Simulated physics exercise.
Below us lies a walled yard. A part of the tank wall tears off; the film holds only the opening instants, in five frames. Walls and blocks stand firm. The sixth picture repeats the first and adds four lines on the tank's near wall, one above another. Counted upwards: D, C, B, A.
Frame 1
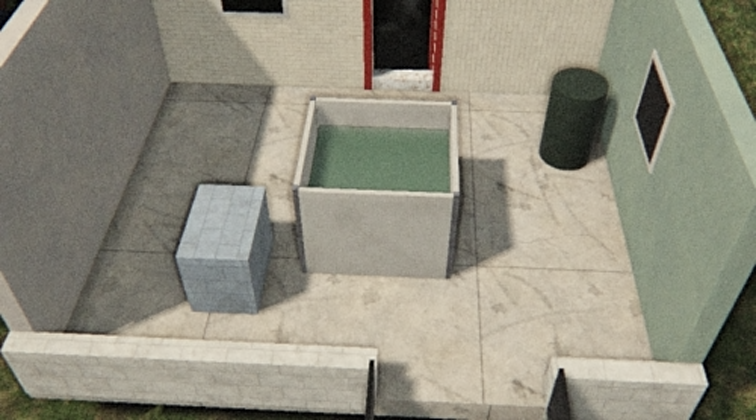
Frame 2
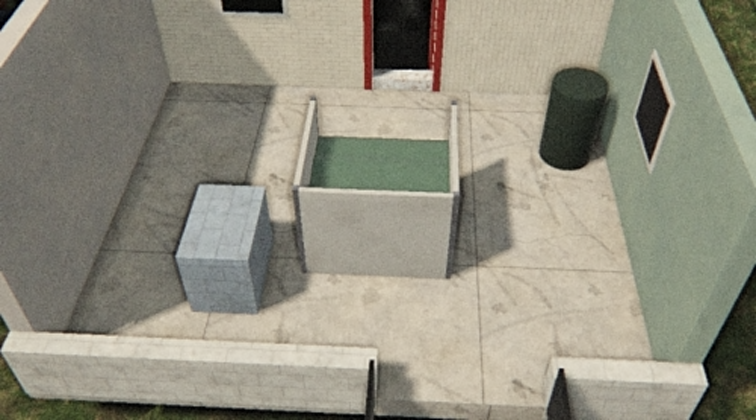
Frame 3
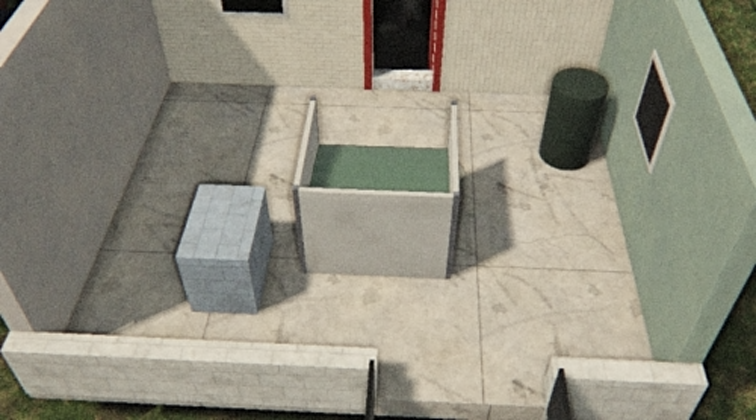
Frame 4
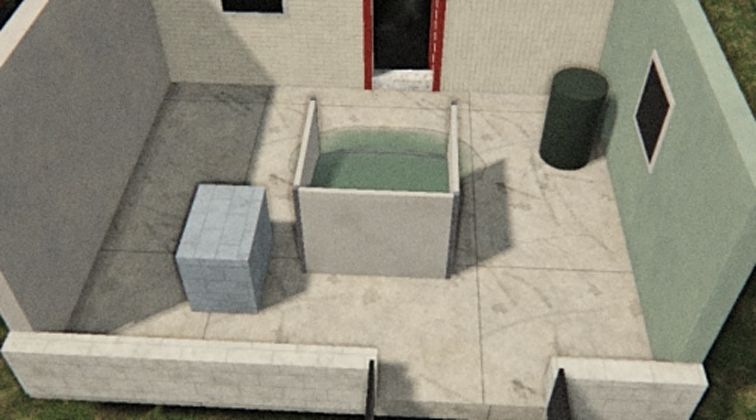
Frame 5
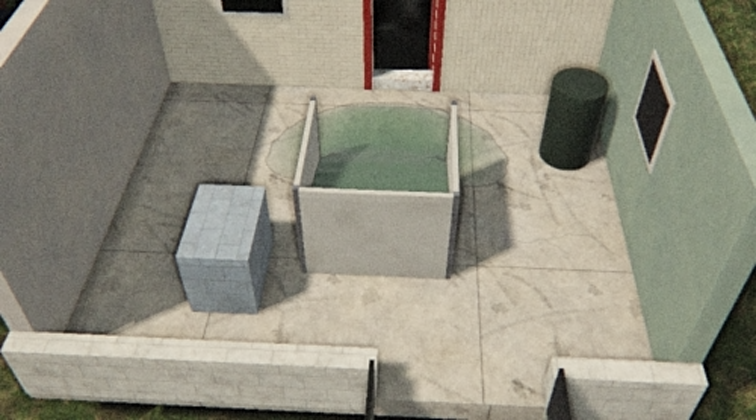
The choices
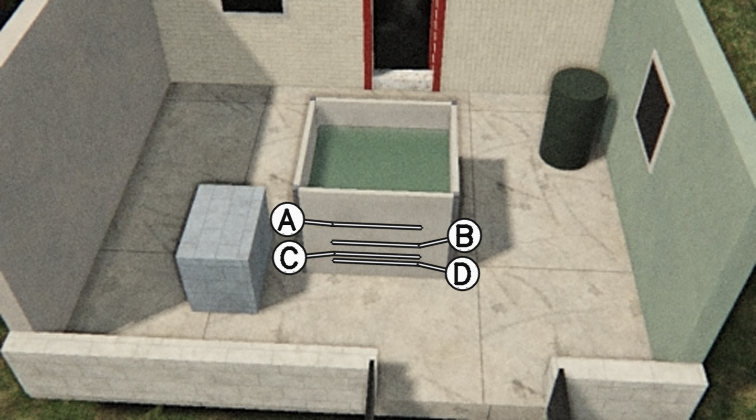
A walled yard holds a tank whose back side vanishes, and water spreads out behind it.
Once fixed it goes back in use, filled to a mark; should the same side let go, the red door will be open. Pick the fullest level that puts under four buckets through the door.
C will do.
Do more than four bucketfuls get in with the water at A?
Yes, that goes wrong.
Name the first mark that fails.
The answer is B.
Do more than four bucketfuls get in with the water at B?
Yes.
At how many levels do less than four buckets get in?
Two of the four.
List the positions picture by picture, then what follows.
In the first picture, water in the tank at rest, its middle at (380, 166); foot of the red doorway at (402, 90); open gate at (465, 350).
In the second picture, water covers 2 % of the ground, its front hidden from here.
In the third picture, water covers 4 % of the ground, its front hidden from here.
In the fourth picture, water covers 9 % of the ground, its front hidden from here.
In the fifth picture, 15 % of the ground under water, visible out to (498, 163).
In white, A at (376, 225); B at (376, 243); C at (376, 255); D at (376, 262); from the bottom up D, C, B, A.
If A is chosen, dozens of bucketfuls pour in.
If B is chosen, about 9 bucketfuls get in.
If C is chosen, a bucket or two gets in.
If D is chosen, nothing gets over.
